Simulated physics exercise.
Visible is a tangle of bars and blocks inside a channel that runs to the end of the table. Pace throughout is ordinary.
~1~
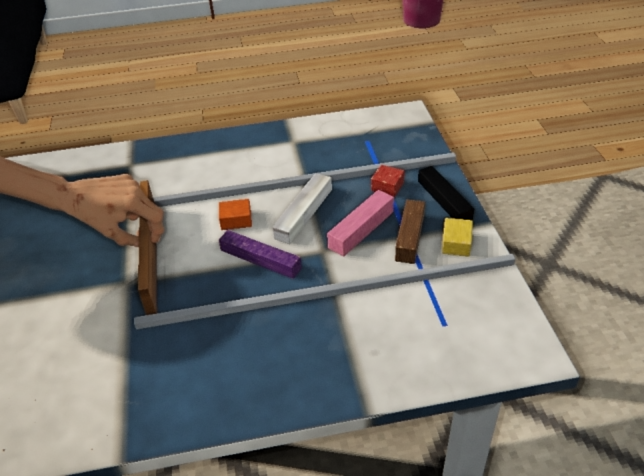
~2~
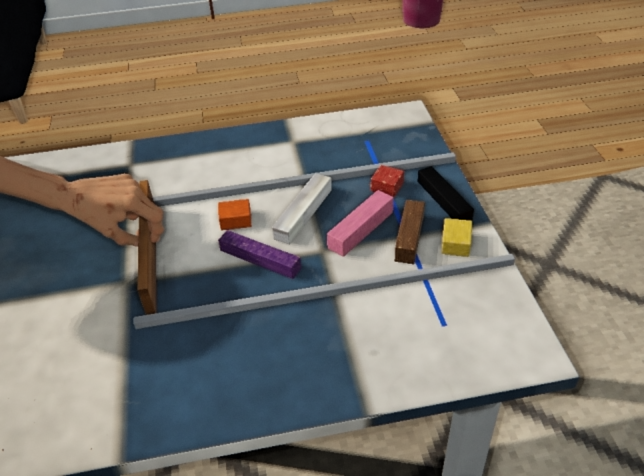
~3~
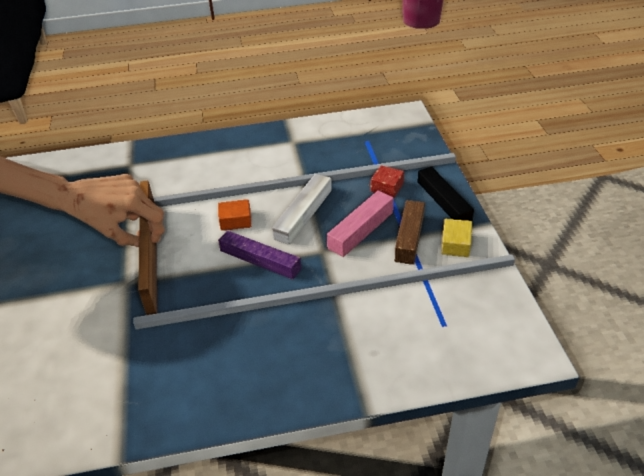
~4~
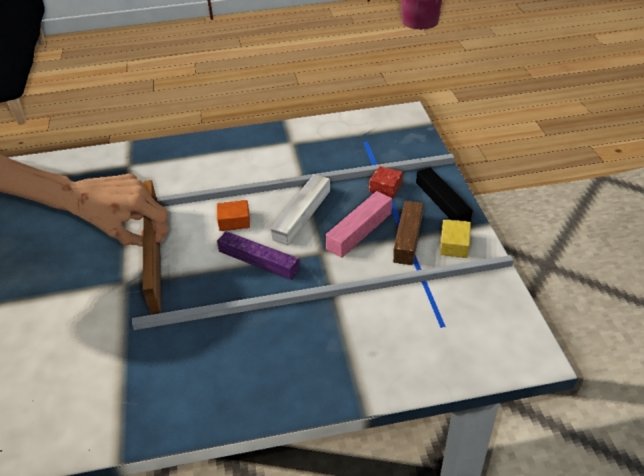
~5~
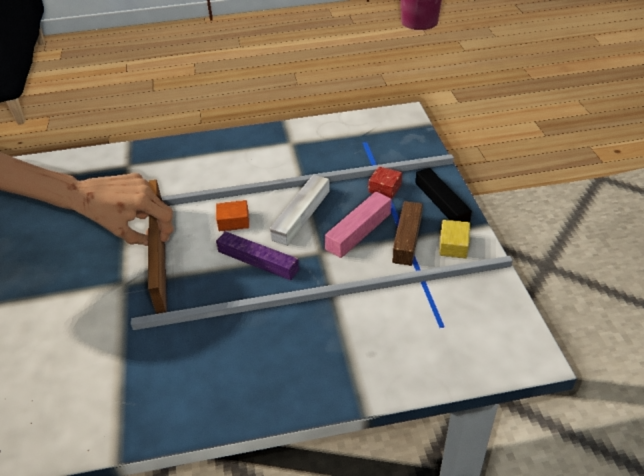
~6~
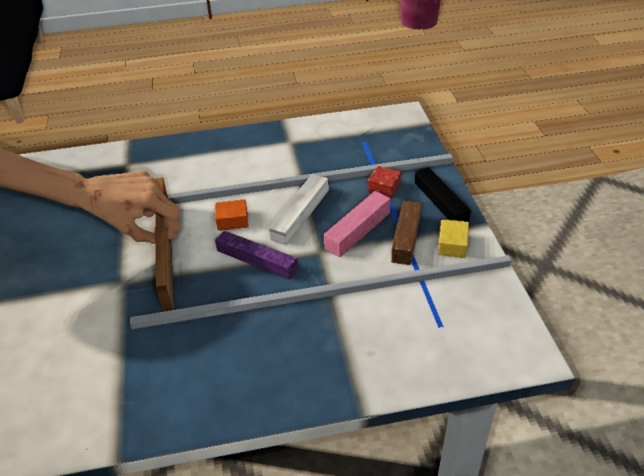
A wooden board gripped by a hand stayed still at first, then slid slightly right between two rails, while the colorful bars and blocks ahead of it lay untouched on the checkered table.
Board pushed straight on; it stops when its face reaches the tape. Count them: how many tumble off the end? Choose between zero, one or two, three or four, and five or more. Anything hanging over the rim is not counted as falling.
The count is one or two.
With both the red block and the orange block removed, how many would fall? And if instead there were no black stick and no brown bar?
The first count is 0 and the second is 0.
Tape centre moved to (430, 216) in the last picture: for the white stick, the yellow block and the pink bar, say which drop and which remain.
As for the white stick, it keeps its place; the yellow block ends up falling; the pink bar keeps its place.
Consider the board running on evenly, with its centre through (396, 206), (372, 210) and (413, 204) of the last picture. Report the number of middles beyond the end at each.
Respectively 1, 0 and 3.
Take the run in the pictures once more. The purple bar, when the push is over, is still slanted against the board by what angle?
Some 0 degrees.
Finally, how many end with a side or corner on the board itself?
2.
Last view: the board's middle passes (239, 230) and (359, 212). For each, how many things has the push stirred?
2 at one spot and 7 at the other.
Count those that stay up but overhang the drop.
Overhanging ones - 2.
Soon after, none off yet; black stick at rest near (441, 196); yellow block at rest near (454, 238); brown bar at rest near (407, 232).
In the end, the number that fall off is one or two; gone, black stick.
